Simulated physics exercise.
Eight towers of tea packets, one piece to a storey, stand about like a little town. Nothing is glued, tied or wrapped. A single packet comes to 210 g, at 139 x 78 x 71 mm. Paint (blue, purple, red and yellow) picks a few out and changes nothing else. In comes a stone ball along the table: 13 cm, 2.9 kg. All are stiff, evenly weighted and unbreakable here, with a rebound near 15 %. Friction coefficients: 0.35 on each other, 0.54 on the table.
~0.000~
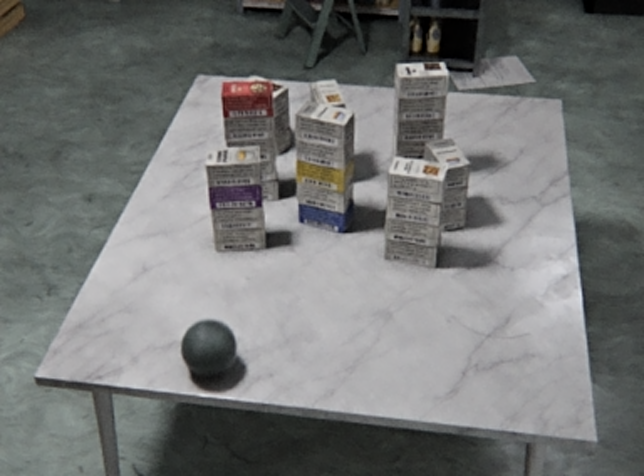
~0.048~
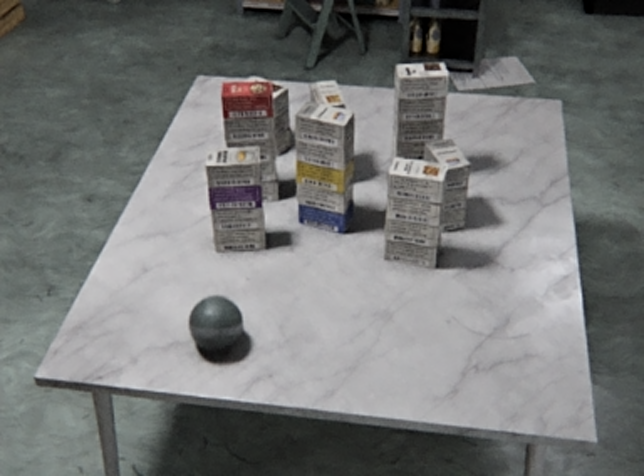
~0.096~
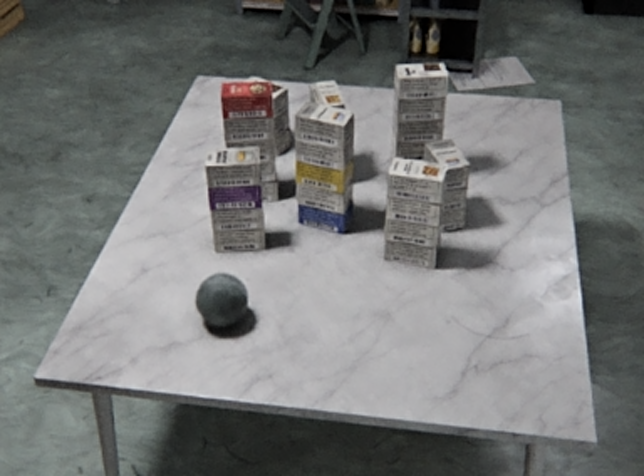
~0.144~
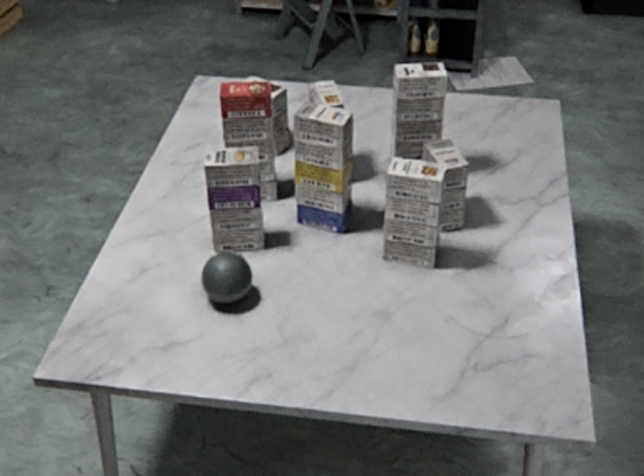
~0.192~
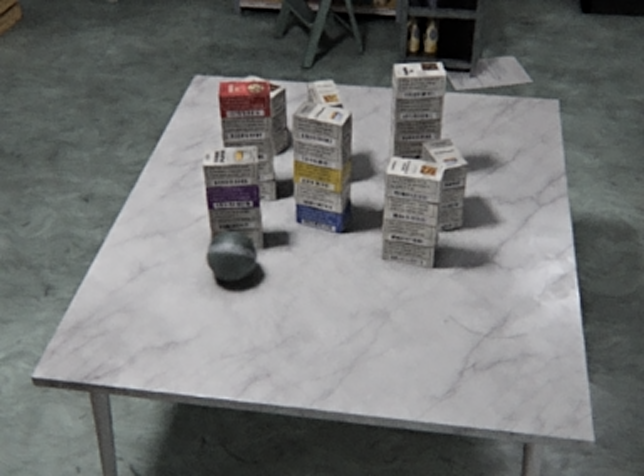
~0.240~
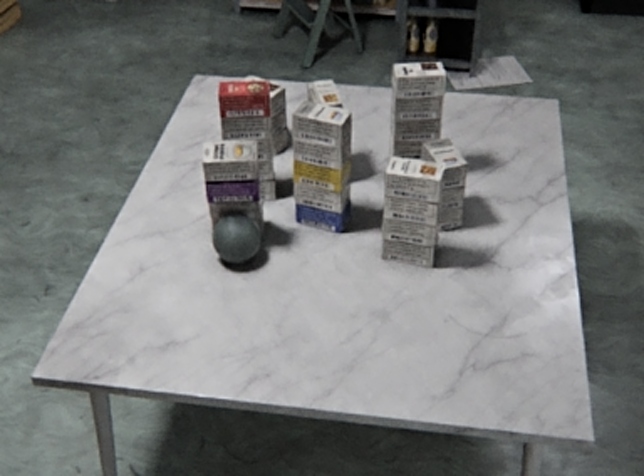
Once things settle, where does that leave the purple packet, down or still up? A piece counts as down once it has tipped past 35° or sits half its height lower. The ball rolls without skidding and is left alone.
In the end the purple packet falls.
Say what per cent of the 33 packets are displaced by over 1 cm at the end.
It is 40 per cent.
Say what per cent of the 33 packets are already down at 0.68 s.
At that moment 15 per cent.
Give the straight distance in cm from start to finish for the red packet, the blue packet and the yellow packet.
About: Red 28, blue 0, yellow 0.
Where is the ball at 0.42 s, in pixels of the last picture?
Around (253, 194).
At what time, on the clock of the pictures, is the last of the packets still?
At about 2.0 s.
By 0.42 s, ball still moving; 2 of the 33 packets down; purple packet on its side; red packet tilted 14°.
By 0.68 s, ball still moving; 5 of the 33 packets down; purple packet on its side; red packet on its side.
When it is over (2.3 s), ball at rest; 6 of the 33 packets down; purple packet on its side; red packet on its side; yellow packet unmoved. In pixels of the last frame, middles, purple packet near (237, 202), red packet near (268, 192).
